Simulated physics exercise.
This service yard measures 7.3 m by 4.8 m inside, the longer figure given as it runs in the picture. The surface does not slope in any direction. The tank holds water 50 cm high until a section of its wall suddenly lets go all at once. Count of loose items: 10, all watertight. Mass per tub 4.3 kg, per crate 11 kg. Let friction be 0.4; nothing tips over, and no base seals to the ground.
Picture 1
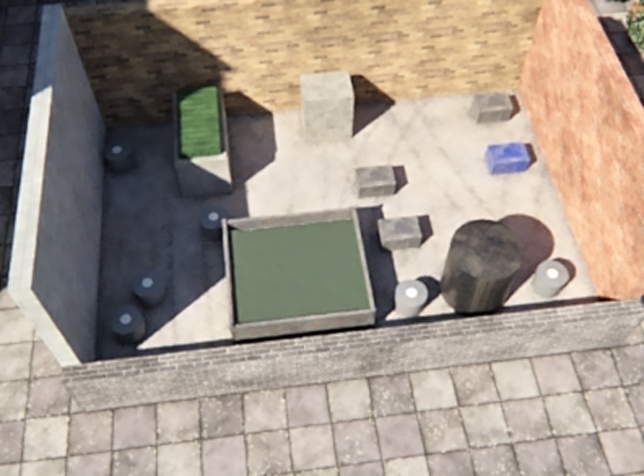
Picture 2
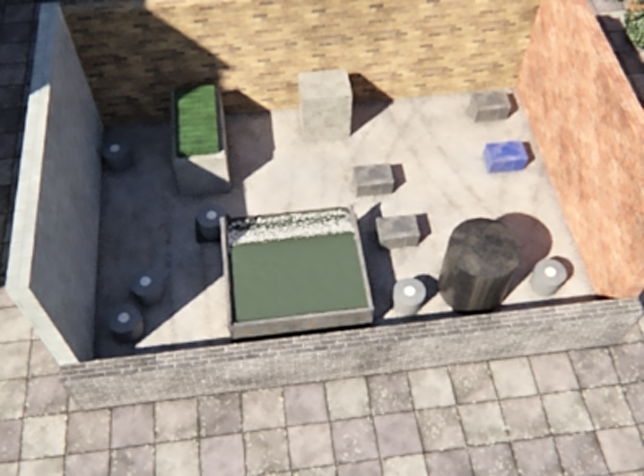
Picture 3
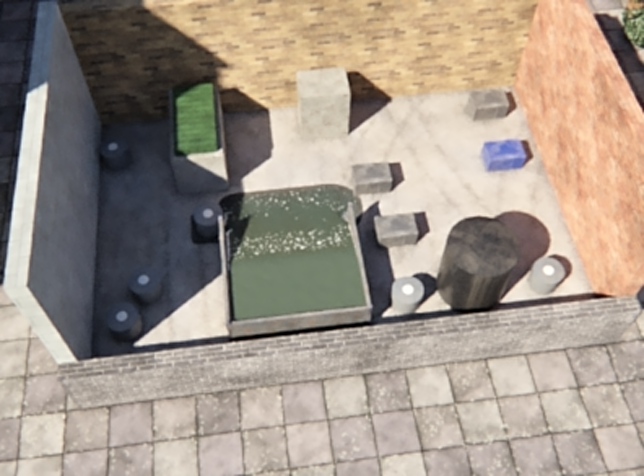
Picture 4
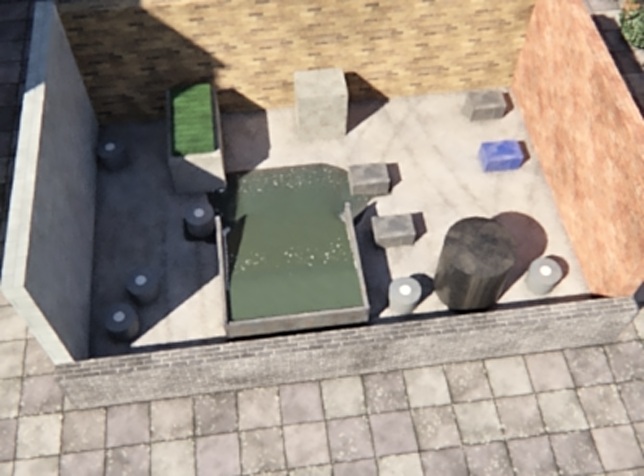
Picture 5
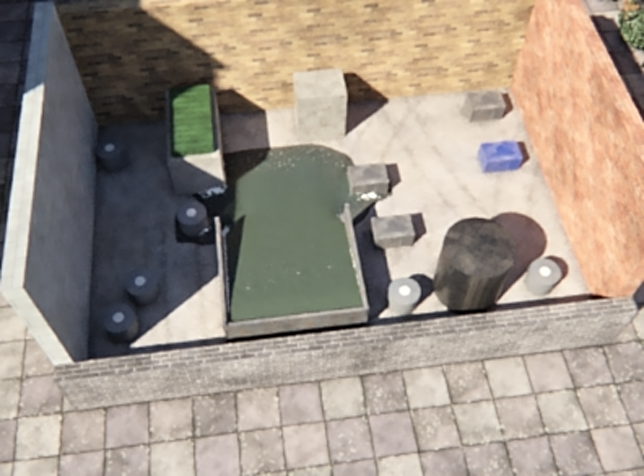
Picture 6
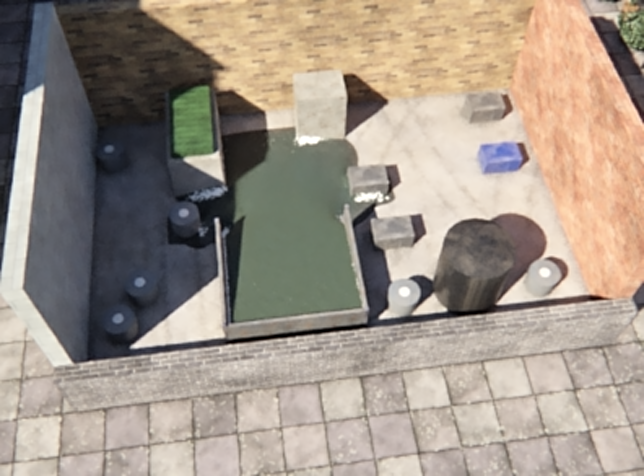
Walled paved yard, with dark green water spreading from an open-backed tank toward the brick wall, nudging one small grey cylinder left.
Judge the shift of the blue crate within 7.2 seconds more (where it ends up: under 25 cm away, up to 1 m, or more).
The blue crate goes a long way.
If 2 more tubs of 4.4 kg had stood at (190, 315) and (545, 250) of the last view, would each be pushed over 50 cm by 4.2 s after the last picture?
Taking them in order, they come out smaller and smaller.
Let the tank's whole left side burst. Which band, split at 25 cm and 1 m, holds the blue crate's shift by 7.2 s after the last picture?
Result: The blue crate remains where it was.
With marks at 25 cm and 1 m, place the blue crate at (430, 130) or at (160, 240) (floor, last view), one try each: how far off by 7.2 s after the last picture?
Run 1: It is pushed far off. Run 2: It is pushed far off.
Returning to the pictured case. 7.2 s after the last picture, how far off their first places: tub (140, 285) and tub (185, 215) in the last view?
In that order: 100 cm, 250 cm.
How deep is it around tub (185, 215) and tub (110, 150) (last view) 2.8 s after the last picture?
Some 1 cm at the first, some 3 cm at the second.
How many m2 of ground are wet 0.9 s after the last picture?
Wet: Near 14 m2.
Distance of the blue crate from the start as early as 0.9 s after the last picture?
It has shifted about 0 cm.
Then, 0.9 s after the last picture the blue crate is near (501, 152), 0.0 m from its start, aground; 0 afloat.
Then, 2.8 s after the last picture the blue crate is near (503, 153), 0.0 m from its start, aground; 3 afloat.
Then, 4.8 s after the last picture the blue crate is near (521, 240), 1.7 m from its start, afloat; 6 afloat.
Then, 7.2 s after the last picture the blue crate is near (520, 269), 2.3 m from its start, afloat; 8 afloat.
